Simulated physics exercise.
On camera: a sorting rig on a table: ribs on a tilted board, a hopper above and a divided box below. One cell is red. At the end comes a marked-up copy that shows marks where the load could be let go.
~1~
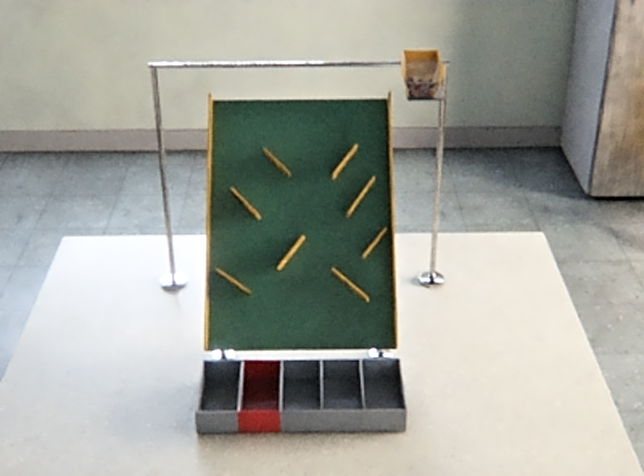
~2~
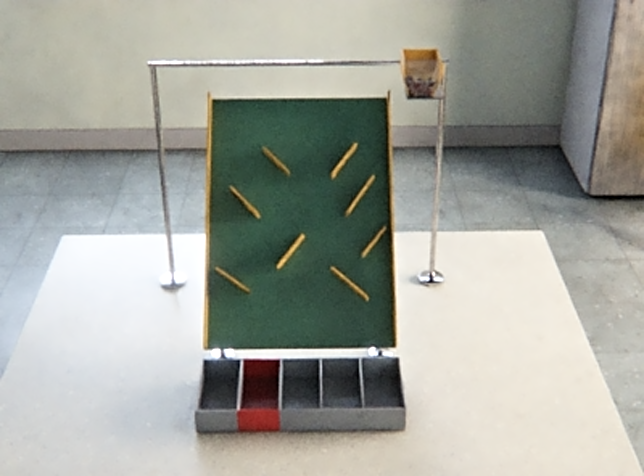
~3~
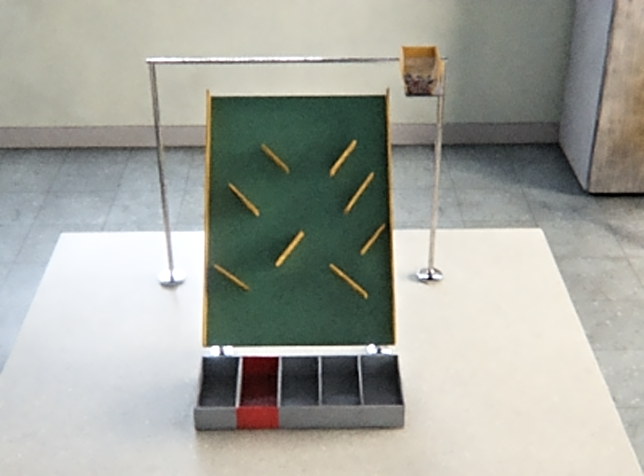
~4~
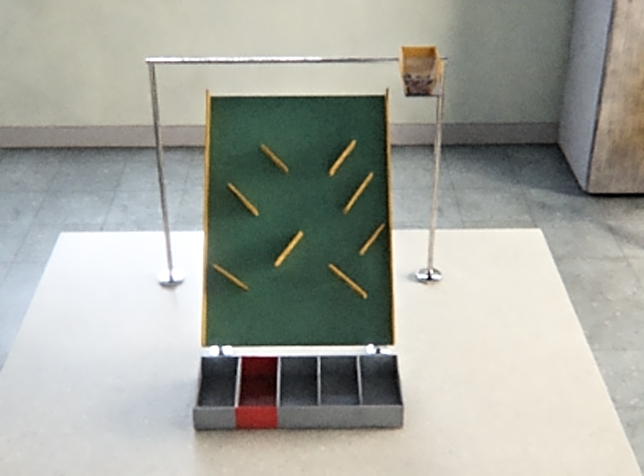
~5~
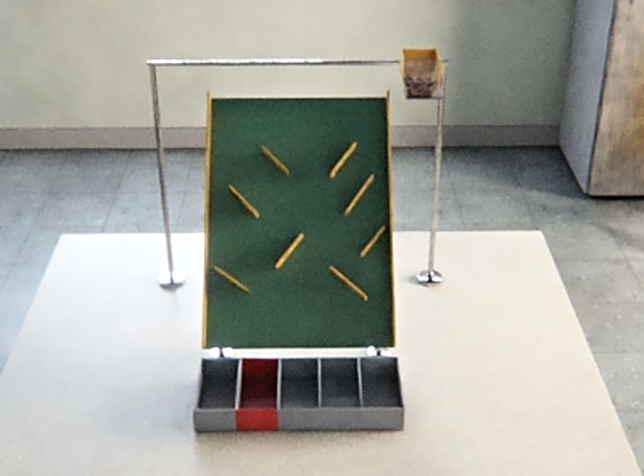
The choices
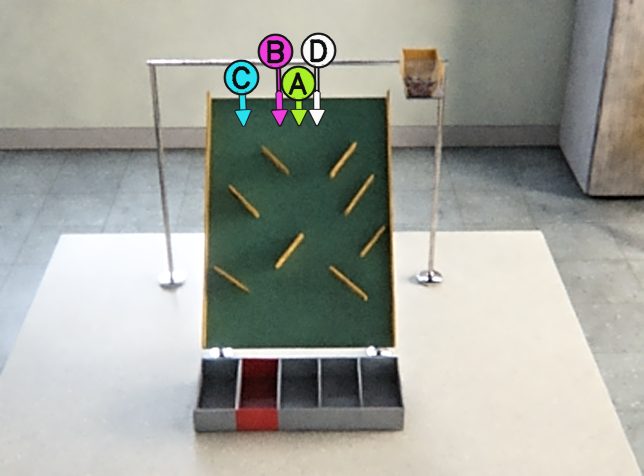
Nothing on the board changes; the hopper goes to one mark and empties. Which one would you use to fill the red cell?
The answer is mark C.
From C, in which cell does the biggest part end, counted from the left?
The second.
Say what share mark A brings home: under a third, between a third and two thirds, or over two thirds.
It is under a third.
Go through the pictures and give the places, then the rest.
Hopper near (419, 92), kidney beans, door shut, in the first frame.
Ribs (264, 147) to (289, 172), (332, 175) to (356, 143), (230, 186) to (258, 214), in the second frame.
Ribs (345, 211) to (373, 173), (276, 264) to (302, 231), (362, 252) to (385, 224), in the third frame.
Ribs (214, 265) to (248, 289), (330, 265) to (366, 295), in the fourth frame.
Red cell near (257, 418), number 2 of 5 from the left, in the fifth frame.
On the marked copy, mark A meets the board at (299, 119); mark B meets the board at (279, 119); mark C meets the board at (243, 120); mark D meets the board at (317, 119).
With A, close to a quarter in the red cell, the bulk in other cells, only a few held on the board.
With B, close to a quarter in the red cell, the bulk in other cells.
With C, the bulk in the red cell, a small share in other cells, a small share held on the board.
With D, close to a quarter in the red cell, the bulk in other cells.
